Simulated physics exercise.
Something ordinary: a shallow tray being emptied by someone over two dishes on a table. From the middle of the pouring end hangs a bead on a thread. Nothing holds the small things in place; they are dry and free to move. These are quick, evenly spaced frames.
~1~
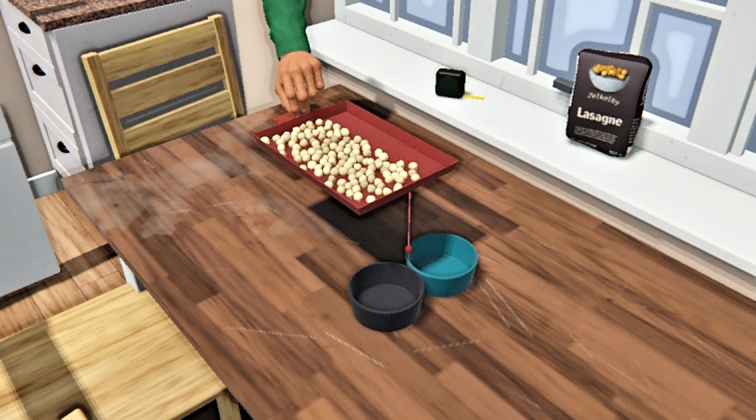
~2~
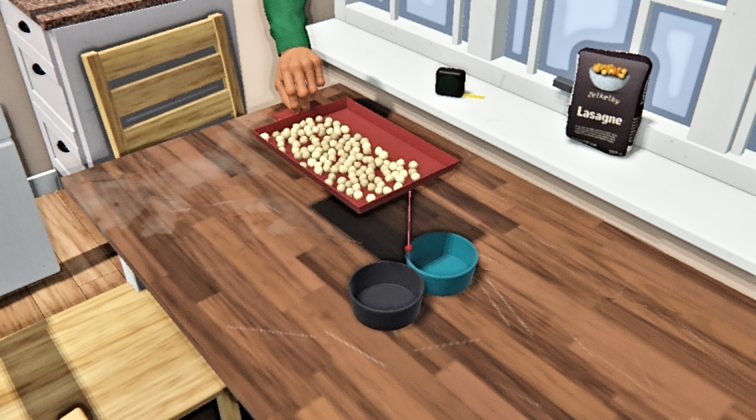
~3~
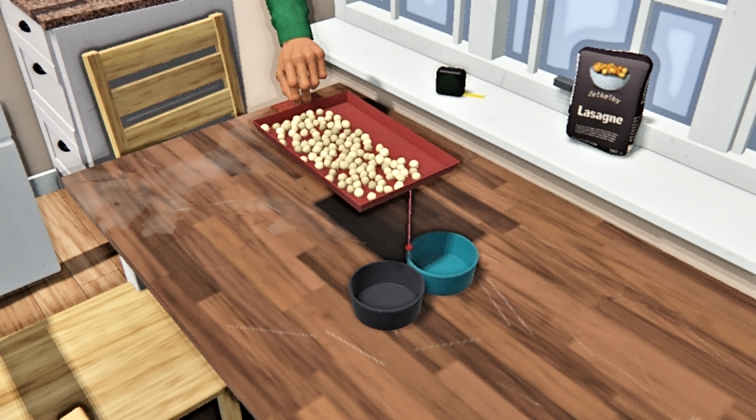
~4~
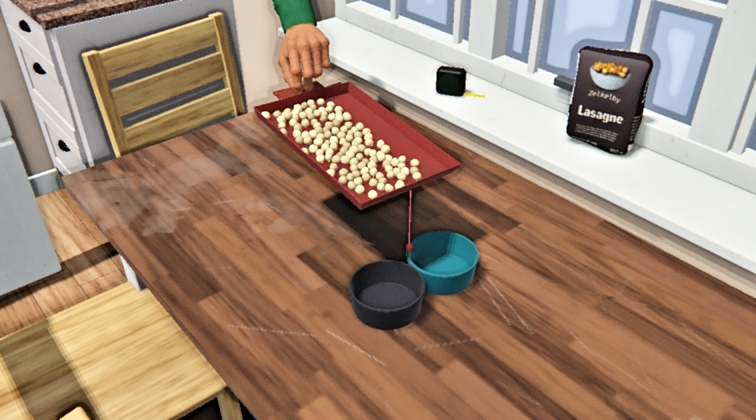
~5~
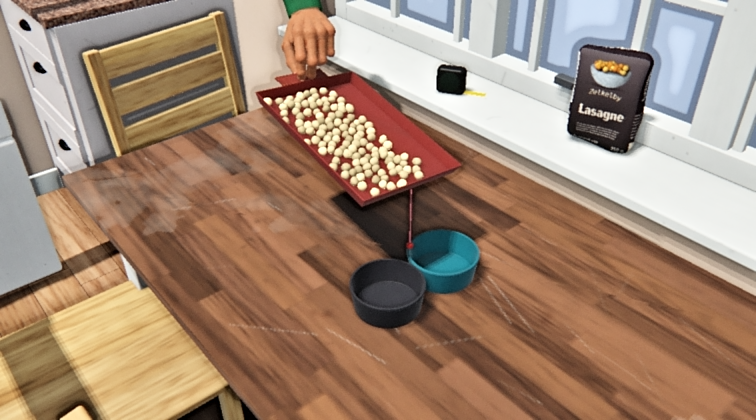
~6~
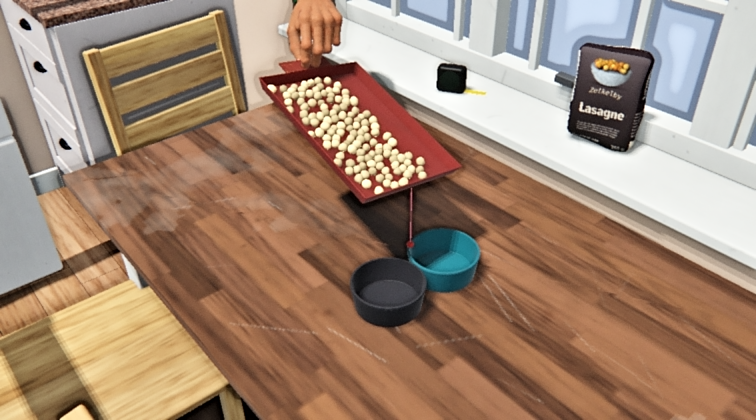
The footage shows a hand gradually raising the far end of a shallow red tray of small, pale round pieces above a wooden table, tilting it toward a dark dish and a teal dish as the pieces shift slightly.
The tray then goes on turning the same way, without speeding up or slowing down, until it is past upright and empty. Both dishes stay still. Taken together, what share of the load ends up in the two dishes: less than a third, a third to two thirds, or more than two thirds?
The dishes collect at least a third and at most two thirds of the load.
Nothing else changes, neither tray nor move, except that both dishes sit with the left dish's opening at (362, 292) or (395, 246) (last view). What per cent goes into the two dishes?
First try: Roughly 20 per cent; second try: Roughly 30 per cent.
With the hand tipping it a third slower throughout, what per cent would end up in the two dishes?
Roughly 60 percent, give or take.
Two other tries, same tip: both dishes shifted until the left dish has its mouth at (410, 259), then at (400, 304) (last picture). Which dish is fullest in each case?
The one on the right side first, then the one on the right side.
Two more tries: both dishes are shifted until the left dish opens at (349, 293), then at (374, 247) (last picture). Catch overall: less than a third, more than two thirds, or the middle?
In turn: Under a third; less than a third.
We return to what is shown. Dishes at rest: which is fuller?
Answer: The rightmost one.
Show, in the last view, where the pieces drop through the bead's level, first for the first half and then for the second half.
(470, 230), then (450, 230).
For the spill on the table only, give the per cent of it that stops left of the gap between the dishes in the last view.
Around 10 percent of the pieces.
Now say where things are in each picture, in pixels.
The first picture shows corners of the pouring end near (360, 204) and (453, 161), level; middle of the load near (341, 156), macadamia nuts; left dish near (411, 315); right dish near (466, 281); bead on its thread near (408, 249).
The second picture shows corners of the pouring end near (360, 203) and (453, 160), level; middle of the load near (341, 153).
The third picture shows corners of the pouring end near (361, 201) and (454, 161), tipped barely, lowest at the right corner; middle of the load near (342, 149).
The fourth picture shows corners of the pouring end near (362, 199) and (455, 163), tipped a little, lowest at the right corner; middle of the load near (343, 142).
The fifth picture shows corners of the pouring end near (365, 196) and (456, 163), tipped clearly, lowest at the right corner; middle of the load near (346, 135).
The sixth picture shows corners of the pouring end near (367, 194) and (456, 164), tipped clearly, lowest at the right corner; middle of the load near (350, 129), near a quarter on the move; left dish near (413, 310); right dish near (468, 276).
Shortly afterwards, tray tipped steeply; the bulk on the tray; a little in the right dish; only a few outside both; near a quarter in the air.
Next, tray tipped past a quarter turn; a little on the tray; near half in the right dish; near a third outside both; a little in the air.
Some moments later, tray tipped past a quarter turn; near half in the right dish; near half outside both.
In the end, tray tipped past a quarter turn; none at all in the left dish; near half in the right dish; near half outside both.
